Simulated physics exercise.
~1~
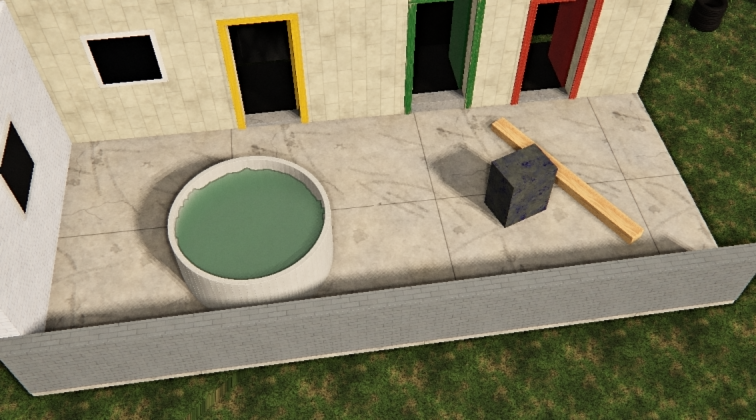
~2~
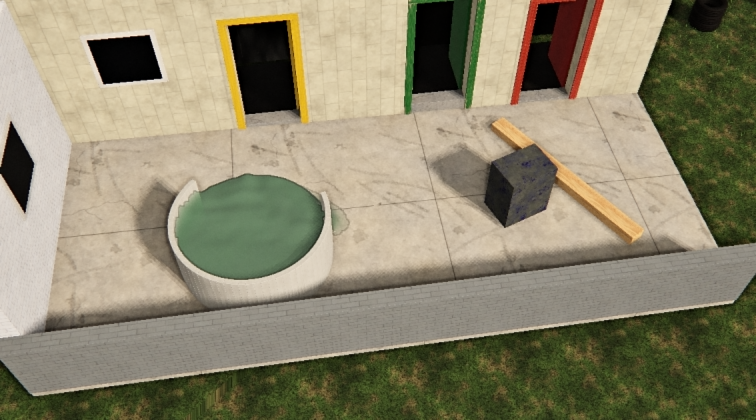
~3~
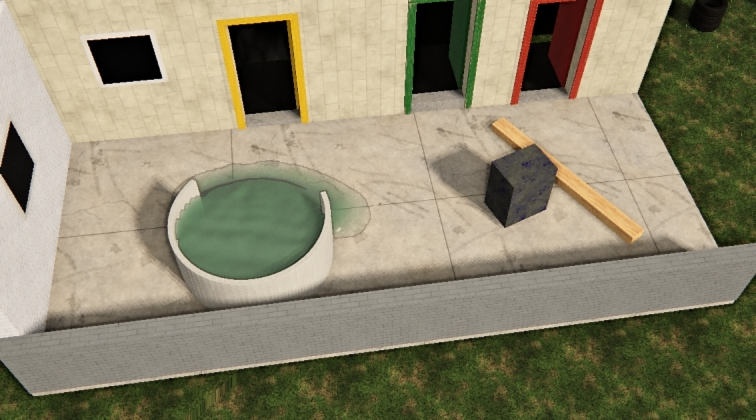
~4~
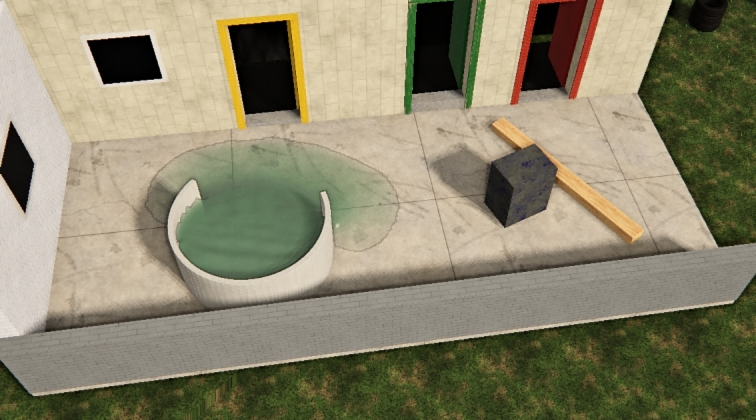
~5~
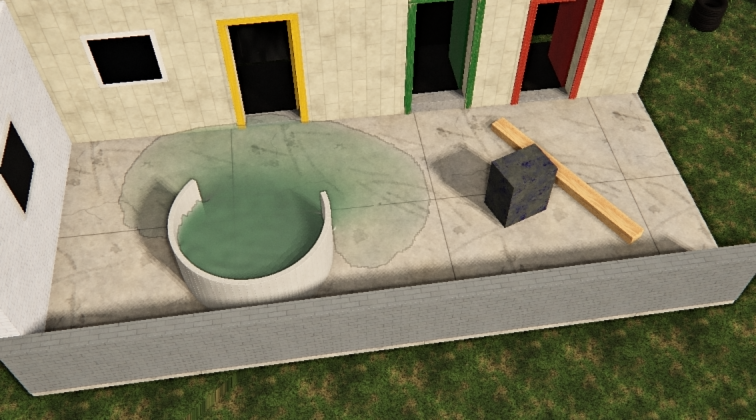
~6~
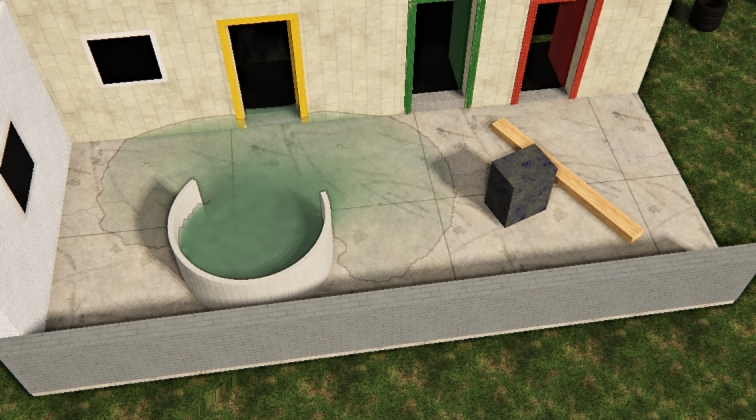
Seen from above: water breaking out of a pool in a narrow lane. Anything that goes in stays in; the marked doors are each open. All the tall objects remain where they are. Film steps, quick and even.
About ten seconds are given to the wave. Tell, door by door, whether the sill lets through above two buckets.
Door by door: The red door does; the yellow door does; the green door does not.
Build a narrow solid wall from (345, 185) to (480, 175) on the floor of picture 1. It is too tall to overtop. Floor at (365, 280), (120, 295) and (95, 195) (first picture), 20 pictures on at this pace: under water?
Taking them in order, I'd say parched, soaked and soaked.
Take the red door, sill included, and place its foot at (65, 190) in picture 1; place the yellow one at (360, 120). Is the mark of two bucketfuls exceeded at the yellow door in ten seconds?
As it turns out, the yellow door overshoots.
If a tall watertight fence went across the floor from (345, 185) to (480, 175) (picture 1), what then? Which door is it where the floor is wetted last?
It's the red-painted one.
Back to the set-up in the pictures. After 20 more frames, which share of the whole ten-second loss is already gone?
Around 55 per cent.
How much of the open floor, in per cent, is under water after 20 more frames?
Share estimate: About 70 per cent.
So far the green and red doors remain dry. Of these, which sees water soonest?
That would be the one in green.
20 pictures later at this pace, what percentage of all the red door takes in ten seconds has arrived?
70 %.
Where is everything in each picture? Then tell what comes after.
The pool at (250, 220) is whole and still, in the first frame.
The front is at (342, 225), out from the gap on the pool's far side, in the second frame.
The front is at (359, 227), out from the gap on the pool's far side, in the third frame.
Water pours out on the pool's far side and has run to (393, 210), in the fourth frame.
The front is at (423, 200), out from the gap on the pool's far side, in the fifth frame.
Water pours out on the pool's far side and has run to (441, 162), in the sixth frame.
A moment on, water covers 40 % of the floor; the red door wet at the sill, nothing in, the yellow door far over two buckets in, the green door wet at the sill, nothing in.
Next, water covers 50 % of the floor; the red door under two buckets in, the yellow door far over two buckets in, the green door wet at the sill, nothing in.
Then, water covers 70 % of the floor; the red door over two buckets in, the yellow door far over two buckets in, the green door wet at the sill, nothing in.
Later, water covers 90 % of the floor; the red door over two buckets in, the yellow door far over two buckets in, the green door wet at the sill, nothing in.
In the end, water covers 85 % of the floor; the red door over two buckets in, the yellow door far over two buckets in, the green door wet at the sill, nothing in.
